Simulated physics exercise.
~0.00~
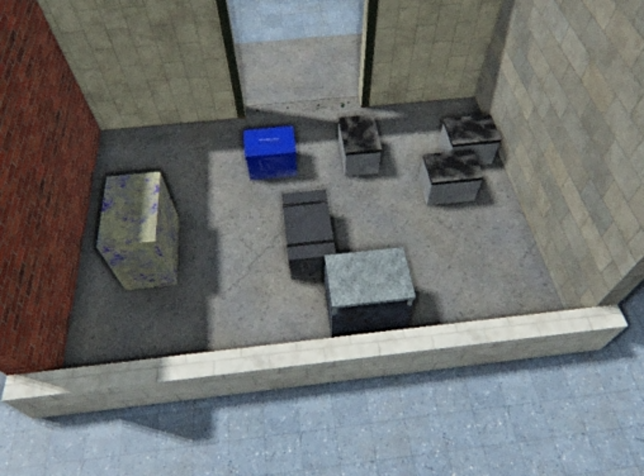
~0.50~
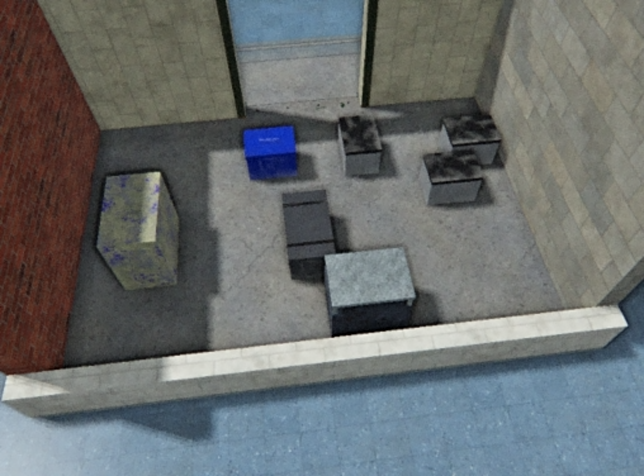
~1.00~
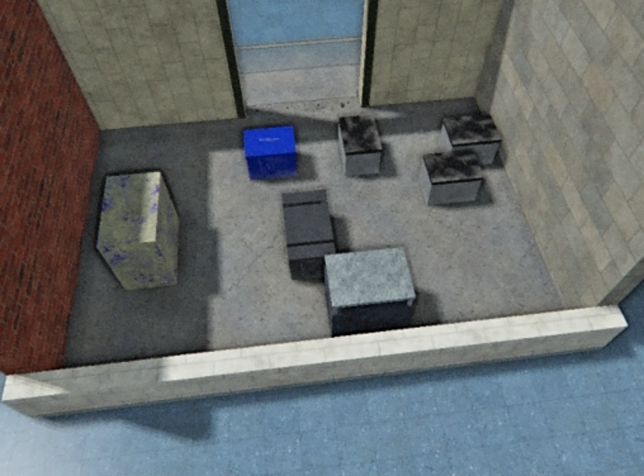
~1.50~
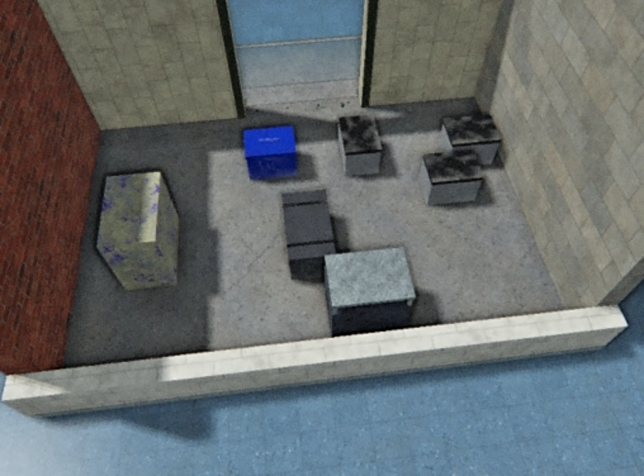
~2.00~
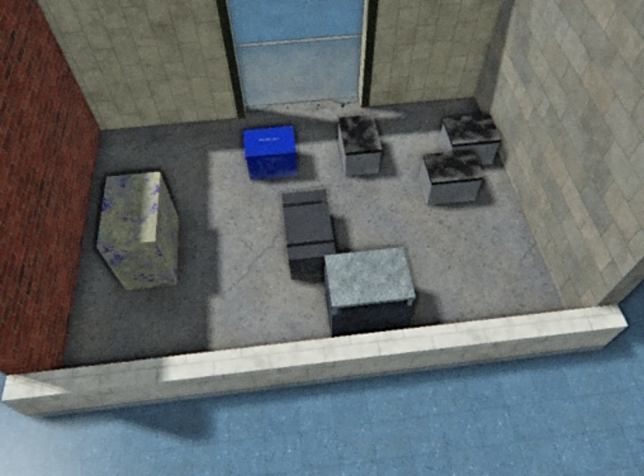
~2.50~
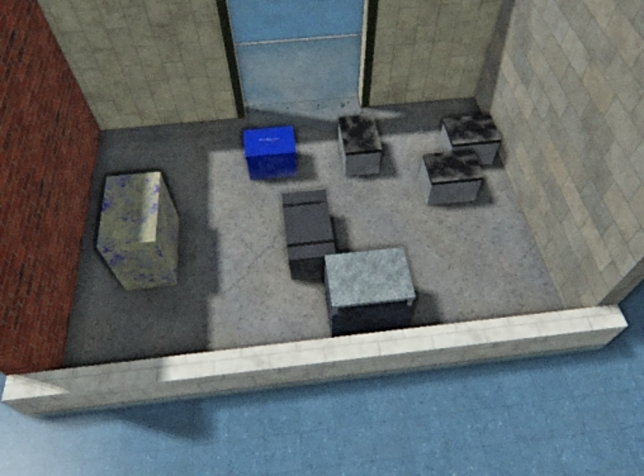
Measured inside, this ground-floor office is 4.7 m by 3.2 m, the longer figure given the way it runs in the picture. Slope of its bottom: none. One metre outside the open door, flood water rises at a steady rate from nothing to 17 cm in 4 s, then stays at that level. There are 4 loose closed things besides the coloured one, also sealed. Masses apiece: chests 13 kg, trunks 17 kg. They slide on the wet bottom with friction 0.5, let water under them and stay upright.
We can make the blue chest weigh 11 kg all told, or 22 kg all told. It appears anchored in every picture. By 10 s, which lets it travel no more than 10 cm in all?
The lighter amount and the heavier both fall short.
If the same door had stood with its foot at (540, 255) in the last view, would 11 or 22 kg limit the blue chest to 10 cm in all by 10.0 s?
Lab note: Upper mass required.
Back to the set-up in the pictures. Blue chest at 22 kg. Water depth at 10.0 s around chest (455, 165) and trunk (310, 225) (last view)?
7 and 5 cm.
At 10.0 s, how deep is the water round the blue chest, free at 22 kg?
Something like 6 centimetres.
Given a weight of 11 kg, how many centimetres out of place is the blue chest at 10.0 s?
250 cm.
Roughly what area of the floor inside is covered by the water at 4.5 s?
I'd put it close to 4.5 m2.
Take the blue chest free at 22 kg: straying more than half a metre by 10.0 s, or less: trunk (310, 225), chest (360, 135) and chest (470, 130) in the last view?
First above the mark, second above the mark, third below the mark.
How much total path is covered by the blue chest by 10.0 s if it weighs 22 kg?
The distance adds up to about 60 cm.
After 3.5 s the blue chest would be 1 cm from its start with 11 kg and 0 cm from its start with 22 kg; 3 cm of water round it then.
After 4.5 s the blue chest would be 46 cm from its start with 11 kg and 3 cm from its start with 22 kg; 6 cm of water round it then.
After 7.0 s the blue chest would be 233 cm from its start with 11 kg and 51 cm from its start with 22 kg; 5 cm of water round it then.
After 10.0 s the blue chest would be 234 cm from its start with 11 kg and 56 cm from its start with 22 kg; 6 cm of water round it then.
